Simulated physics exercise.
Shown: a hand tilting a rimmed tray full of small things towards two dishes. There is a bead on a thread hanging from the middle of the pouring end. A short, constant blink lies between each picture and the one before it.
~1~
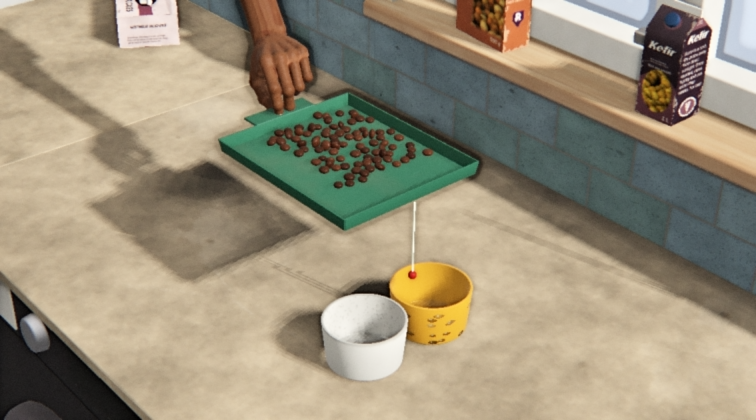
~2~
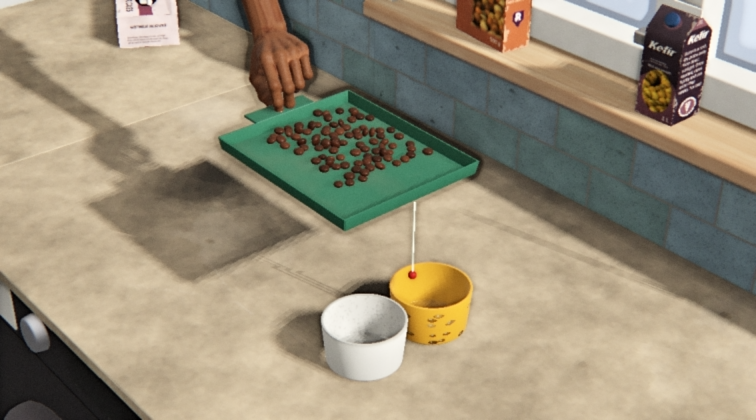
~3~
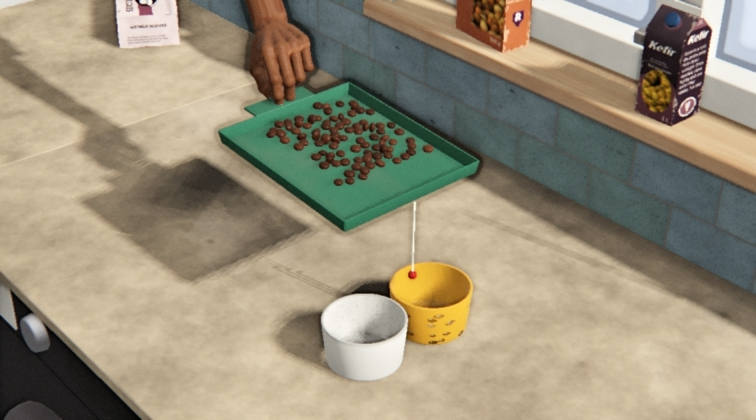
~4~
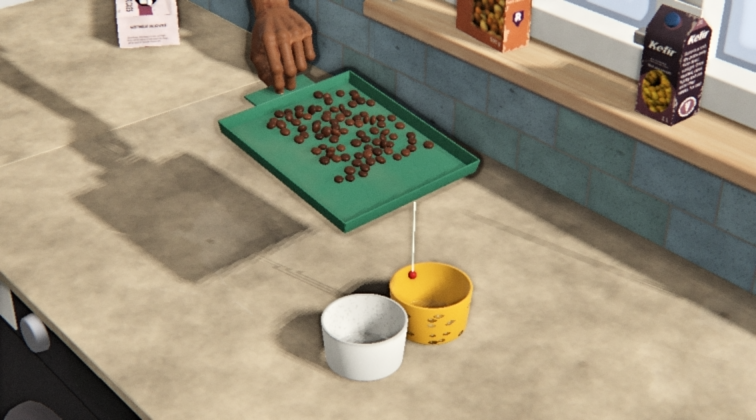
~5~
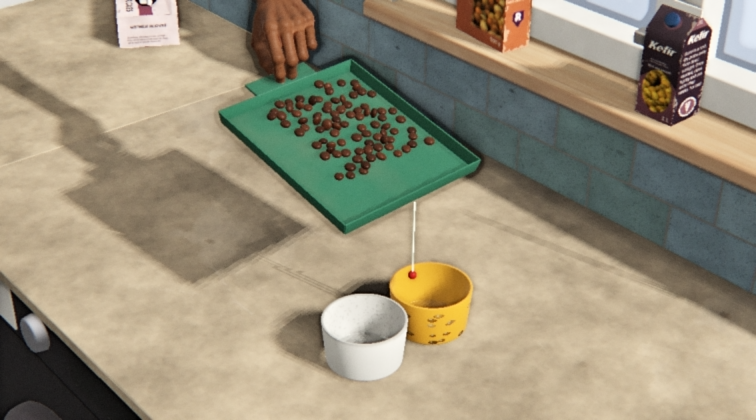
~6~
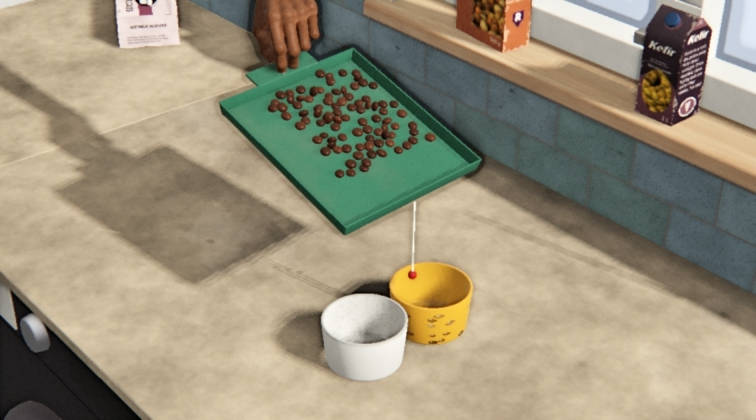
On a stone-look kitchen counter, a hand holds a green rimmed tray of small brown drops near a white dish and a yellow dish, then gradually raises its handle end, tilting the tray while the drops stay bunched together.
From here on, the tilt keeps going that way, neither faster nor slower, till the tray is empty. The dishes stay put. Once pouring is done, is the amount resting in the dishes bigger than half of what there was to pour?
Yes. I expect the dishes to end up with the bulk of the load.
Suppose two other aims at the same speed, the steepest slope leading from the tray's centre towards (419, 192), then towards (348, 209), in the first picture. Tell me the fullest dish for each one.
Going by the two slopes in order, it's the right-side one and then the left-side one.
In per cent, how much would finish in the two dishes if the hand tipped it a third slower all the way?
Near 80 in a hundred.
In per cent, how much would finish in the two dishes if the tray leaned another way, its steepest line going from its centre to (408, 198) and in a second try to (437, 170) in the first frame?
In order, 50 in a hundred and 10 in a hundred.
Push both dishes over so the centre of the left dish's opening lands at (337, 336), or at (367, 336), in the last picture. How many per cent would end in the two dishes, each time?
You'd get near 80 per cent and afterwards near 90 per cent.
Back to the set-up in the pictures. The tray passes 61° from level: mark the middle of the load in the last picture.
Roughly at (394, 198).
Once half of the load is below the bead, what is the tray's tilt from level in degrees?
Tilt: Around 105 degrees.
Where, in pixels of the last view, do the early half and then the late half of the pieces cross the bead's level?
First close to (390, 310), next close to (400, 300).
Shortly afterwards, tray tipped steeply; all but a few on the tray; a little in the air.
Next, tray tipped past a quarter turn; near half on the tray; a little in the left dish; a little in the right dish; a little outside both; near a quarter in the air.
Some moments later, tray tipped past a quarter turn; near half in the left dish; near a quarter in the right dish; near a quarter outside both.
In the end, tray tipped past a quarter turn; near half in the left dish; near a quarter in the right dish; near a quarter outside both.
